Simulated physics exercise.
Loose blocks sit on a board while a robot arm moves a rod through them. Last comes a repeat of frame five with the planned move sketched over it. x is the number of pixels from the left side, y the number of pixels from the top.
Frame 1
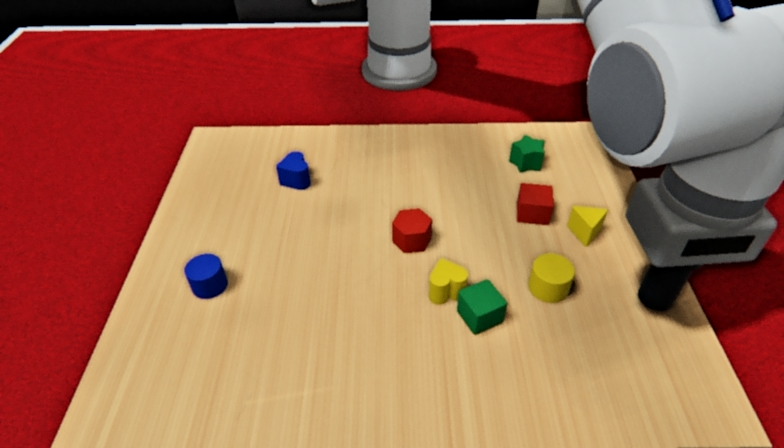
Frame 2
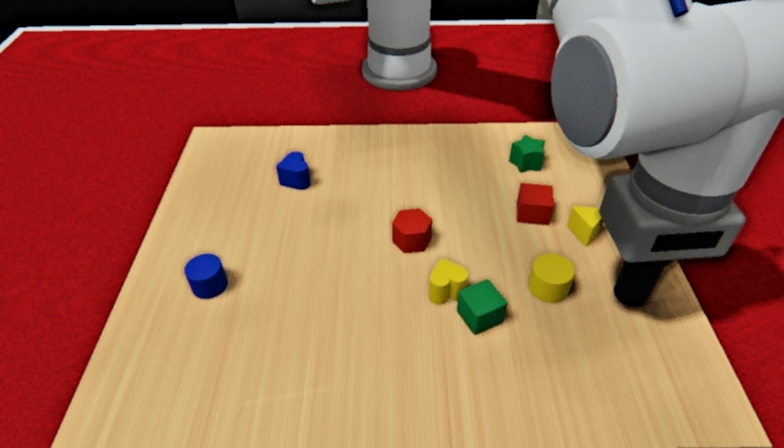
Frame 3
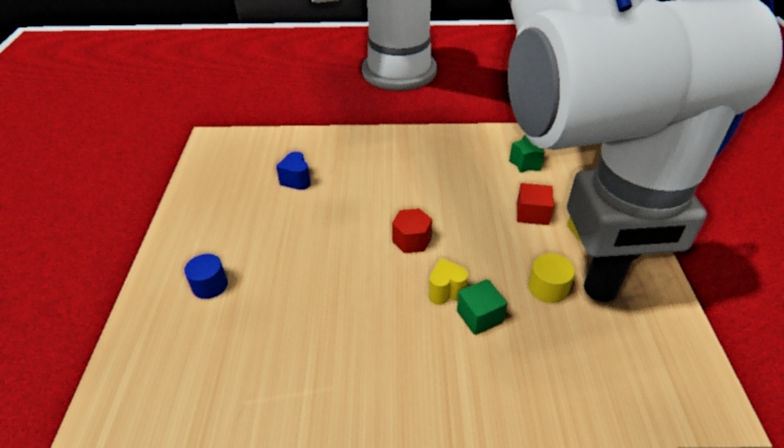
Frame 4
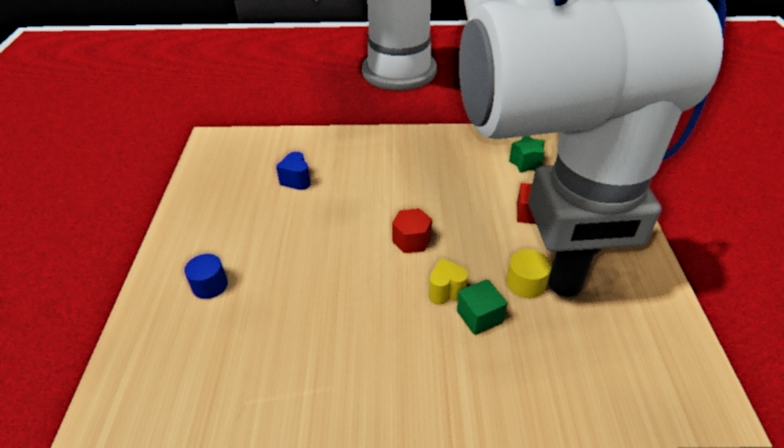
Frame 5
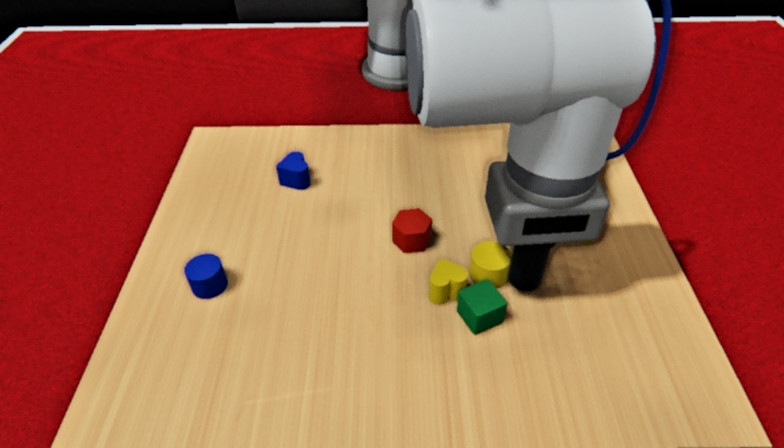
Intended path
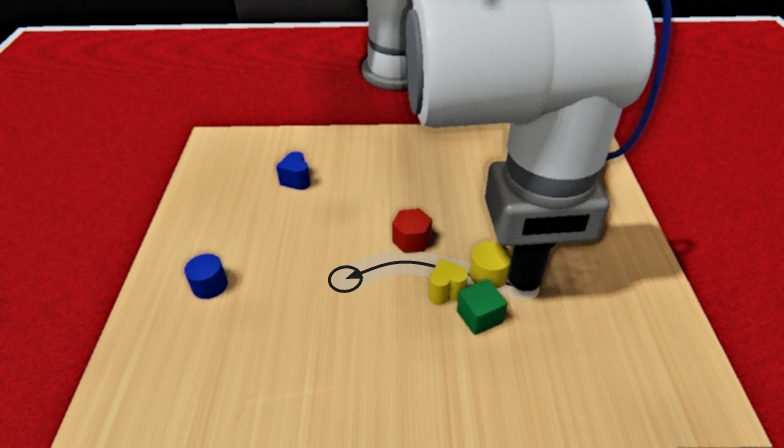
A robot arm moves left across the board, pushing the yellow cylinder toward the yellow heart.
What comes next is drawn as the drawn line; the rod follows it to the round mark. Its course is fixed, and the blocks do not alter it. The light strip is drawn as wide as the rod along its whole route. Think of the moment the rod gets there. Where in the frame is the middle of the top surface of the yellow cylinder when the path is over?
It sits at (376, 221).
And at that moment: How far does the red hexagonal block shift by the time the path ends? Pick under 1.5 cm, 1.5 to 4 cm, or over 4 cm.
It falls in the over 4 cm band.
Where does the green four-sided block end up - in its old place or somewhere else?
It stays.
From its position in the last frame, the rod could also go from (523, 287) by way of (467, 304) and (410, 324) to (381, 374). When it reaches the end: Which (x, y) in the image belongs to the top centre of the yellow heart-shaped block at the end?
By then it is at (413, 270).
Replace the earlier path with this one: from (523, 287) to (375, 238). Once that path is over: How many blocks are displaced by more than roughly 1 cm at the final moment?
Count: 2.
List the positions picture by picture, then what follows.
In the first frame, tip of the rod (655, 298), middles of tops, red hexagonal block (412, 220), yellow heart-shaped block (448, 273), green four-sided block (483, 297), yellow cylinder (554, 268).
In the second frame, rod (631, 294), nothing pushed.
In the third frame, rod (601, 289), nothing pushed.
In the fourth frame, rod (565, 284), yellow cylinder (531, 263).
In the fifth frame, rod (525, 279), red hexagonal block (412, 220), yellow heart-shaped block (448, 273), green four-sided block (483, 297), yellow cylinder (492, 255).
The line goes from (523, 287) by way of (461, 273) and (402, 262) to (345, 279).
On the path given first. One third of the way, rod (462, 265); red hexagonal block (406, 217); yellow cylinder (435, 235).
Two thirds of the way, rod (402, 254); red hexagonal block (381, 197), turned 60° clockwise; yellow cylinder (384, 221).
At the end, rod (344, 271); red hexagonal block (380, 196), turned 60° clockwise; yellow heart-shaped block unmoved; green four-sided block unmoved; yellow cylinder (376, 221).
